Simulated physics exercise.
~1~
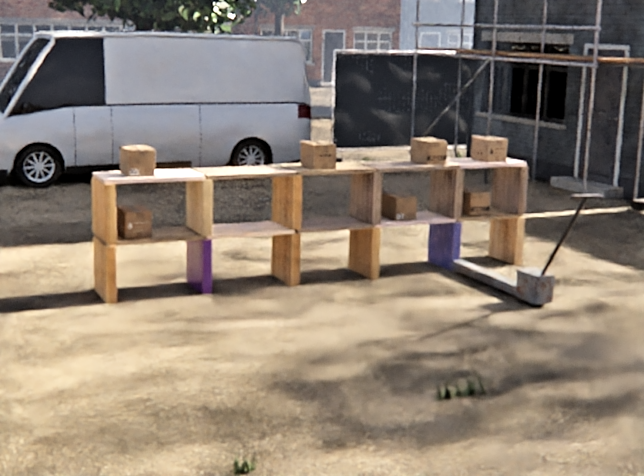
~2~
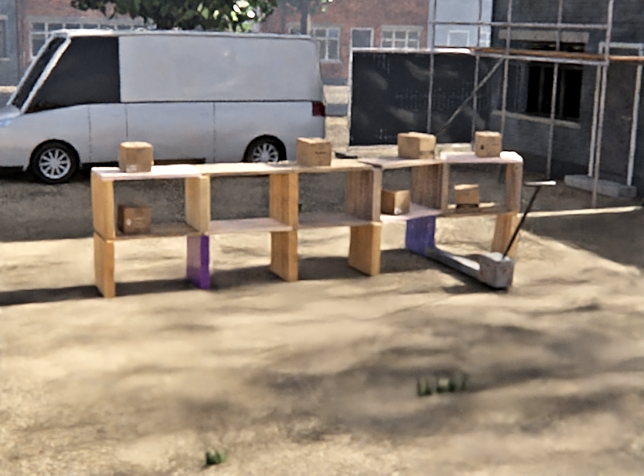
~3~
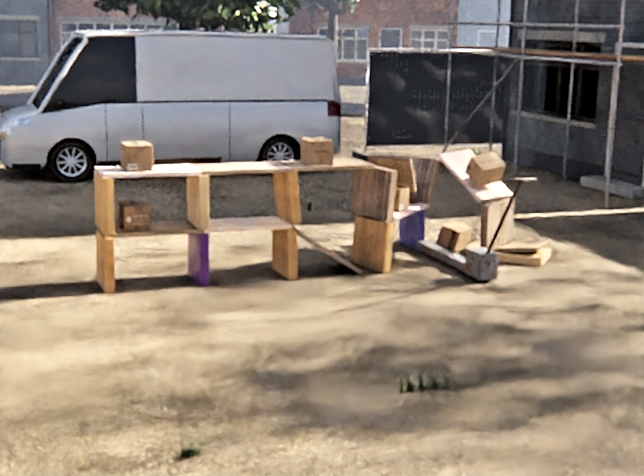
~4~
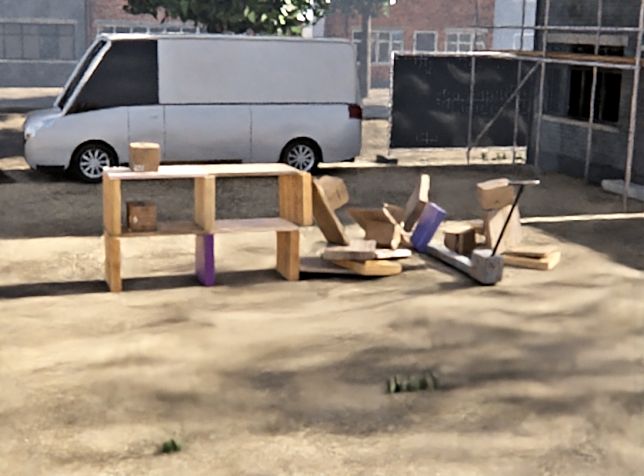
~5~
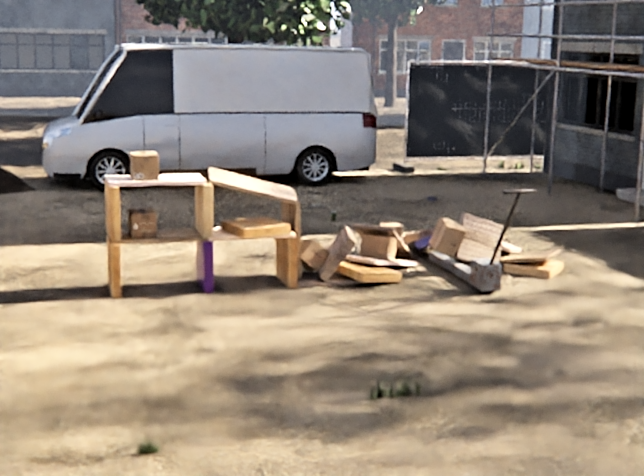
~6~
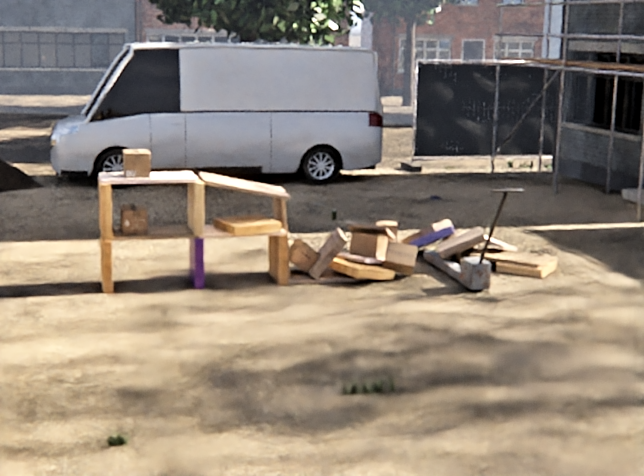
At first, a long two-tier shelf of boards and slabs stands in a dusty yard before a white van, with small cartons on it and a jack lying low at its right end. As the view drifts slowly sideways, the jack pushes in against the blue-purple upright near that end. The right-hand bays then buckle, and their boards and cartons tip and drop. The collapse spreads left through the middle, and a top board beside the surviving end slumps at a slant. Finally, most of the shelf lies heaped around the jack, while the left end still stands with its cartons and purple upright.
